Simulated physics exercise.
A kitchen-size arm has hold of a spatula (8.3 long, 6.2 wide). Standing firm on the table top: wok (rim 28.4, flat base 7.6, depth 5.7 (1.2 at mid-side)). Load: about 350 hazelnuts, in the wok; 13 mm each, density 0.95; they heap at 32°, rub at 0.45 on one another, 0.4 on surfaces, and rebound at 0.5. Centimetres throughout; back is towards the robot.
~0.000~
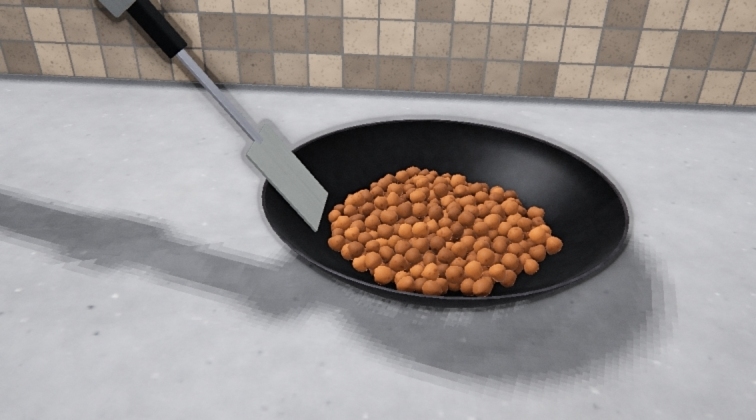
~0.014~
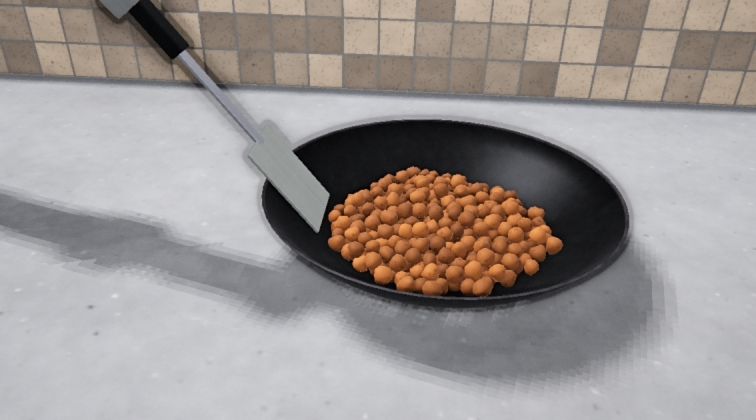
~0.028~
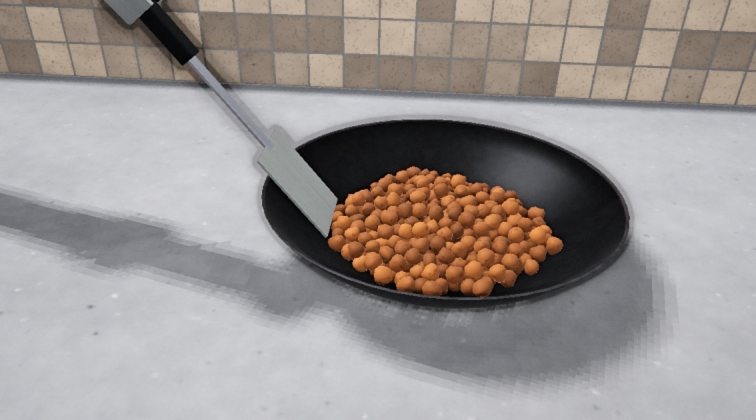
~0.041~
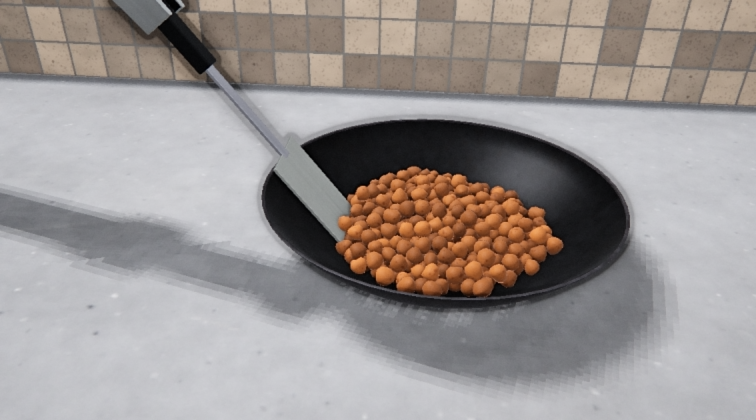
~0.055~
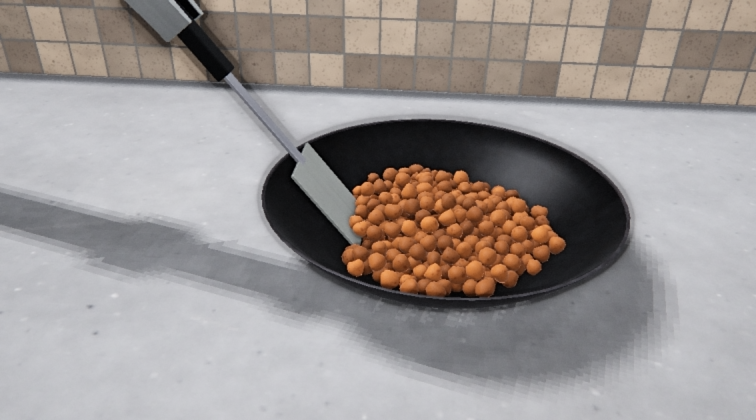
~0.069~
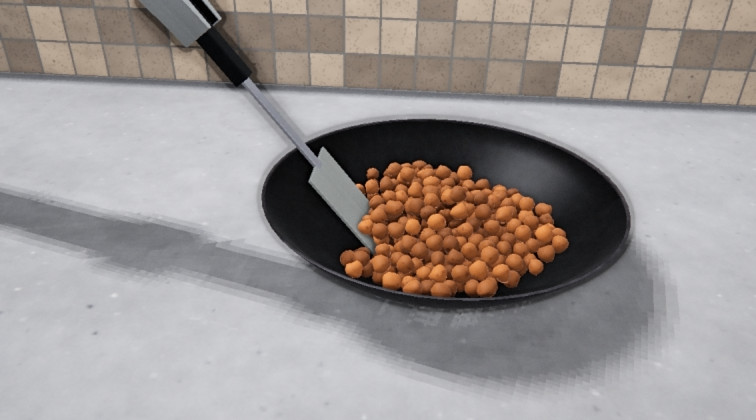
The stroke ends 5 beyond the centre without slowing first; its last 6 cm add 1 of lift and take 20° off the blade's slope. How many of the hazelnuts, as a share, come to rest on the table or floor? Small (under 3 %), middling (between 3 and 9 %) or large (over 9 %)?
Share on the table or floor: Small (under 3 %).
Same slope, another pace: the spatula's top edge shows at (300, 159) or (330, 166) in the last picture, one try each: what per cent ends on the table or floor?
Some 0 and 0 per cent.
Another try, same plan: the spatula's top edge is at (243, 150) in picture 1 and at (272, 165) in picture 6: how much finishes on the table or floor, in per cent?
About 0 per cent.
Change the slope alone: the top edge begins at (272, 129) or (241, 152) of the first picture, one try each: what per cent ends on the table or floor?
Some 0 and 0 per cent.
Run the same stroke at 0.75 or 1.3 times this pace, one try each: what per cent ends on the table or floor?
About 0 and 0 per cent.
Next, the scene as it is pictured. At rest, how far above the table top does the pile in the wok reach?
About 6.5 cm.
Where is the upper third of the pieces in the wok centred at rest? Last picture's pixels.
Around (540, 217).
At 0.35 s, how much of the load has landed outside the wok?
Some 0 per cent.
After 0.10 s, sloping 52°, highest piece 8 above the table; 353 in the wok.
After 0.14 s, sloping 44°, highest piece 8 above the table; 353 in the wok.
After 0.35 s, sloping 32°, highest piece 6 above the table; 353 in the wok.
After 1.40 s, sloping 32°, highest piece 6 above the table; 353 in the wok.
At rest, 353 in the wok. That is 0 % on the table or floor.
